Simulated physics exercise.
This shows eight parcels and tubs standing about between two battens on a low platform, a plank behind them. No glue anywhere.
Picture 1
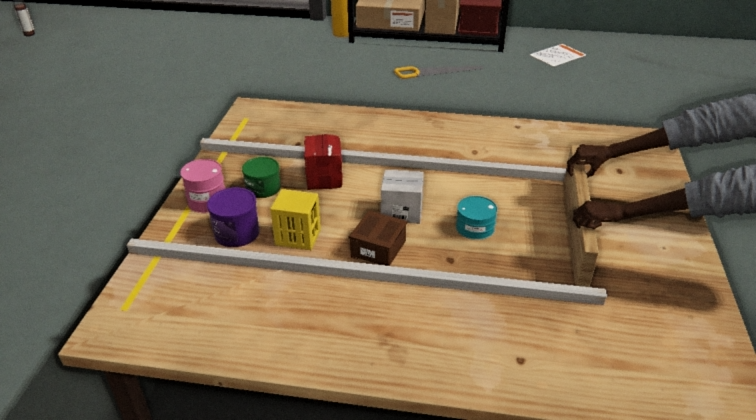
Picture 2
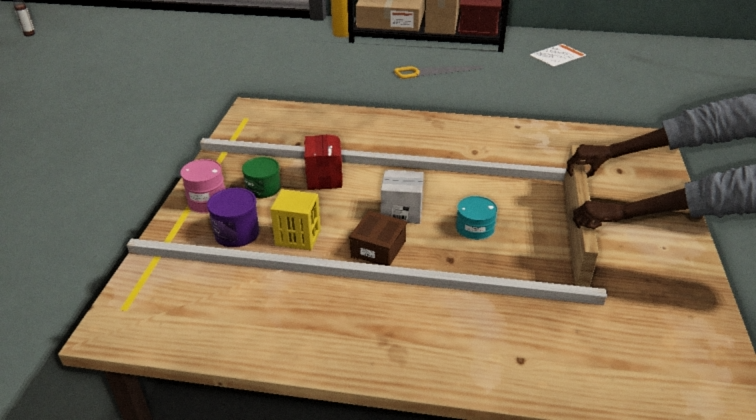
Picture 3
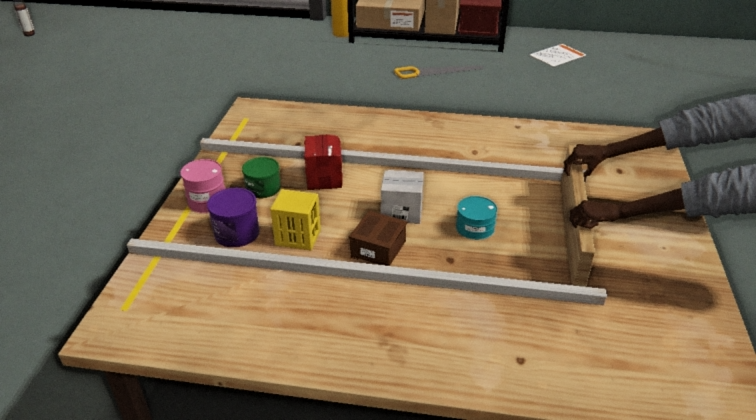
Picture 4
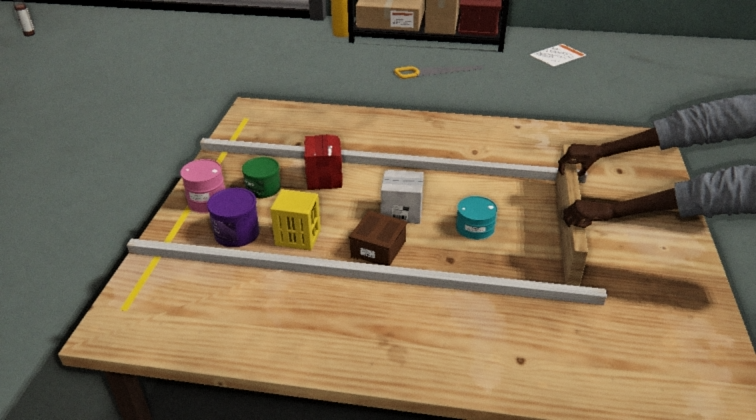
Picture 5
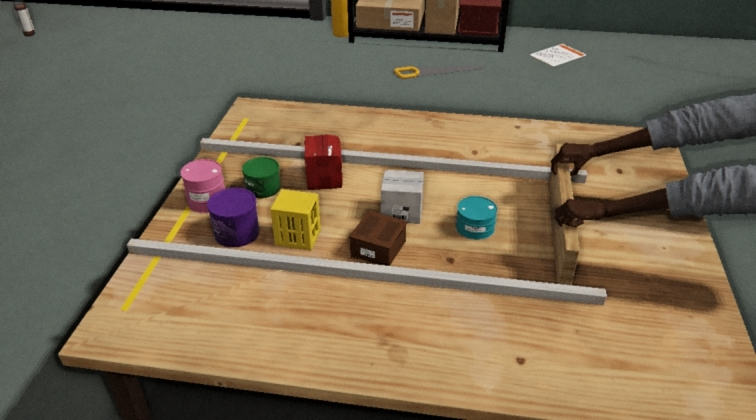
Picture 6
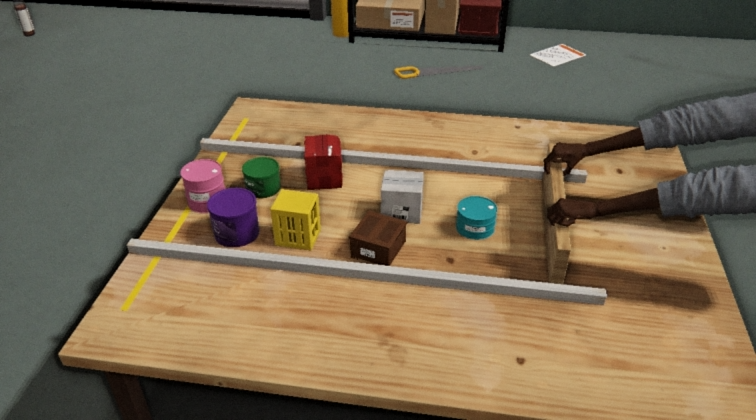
A wooden plank, held upright by two hands, slid a short way left between two pale rails on a wooden table, while the eight colourful tubs and boxes in front of it stayed still.
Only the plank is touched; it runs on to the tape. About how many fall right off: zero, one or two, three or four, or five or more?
Here the number that fall off is three or four.
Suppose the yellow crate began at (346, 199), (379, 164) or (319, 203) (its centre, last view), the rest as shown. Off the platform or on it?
In that order, it comes down; does not fall; drops off.
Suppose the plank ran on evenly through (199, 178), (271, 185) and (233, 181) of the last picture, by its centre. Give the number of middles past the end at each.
It would be 4, 0 and 1.
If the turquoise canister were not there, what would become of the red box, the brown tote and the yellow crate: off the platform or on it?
The red box stays on; the brown tote remains up; the yellow crate falls.
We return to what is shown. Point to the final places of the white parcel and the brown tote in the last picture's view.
The white parcel at (187, 167), the brown tote at (153, 219).
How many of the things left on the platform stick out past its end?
That would be 4.
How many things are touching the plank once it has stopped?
In contact: 4.
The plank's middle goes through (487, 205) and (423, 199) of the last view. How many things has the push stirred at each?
First 1, then 2.
Soon after, none off yet; pink canister at rest near (204, 186); purple pail at rest near (234, 218); green pail at rest near (262, 178).
In the end, the number that fall off is three or four; gone, yellow crate, green pail, purple pail and pink canister.
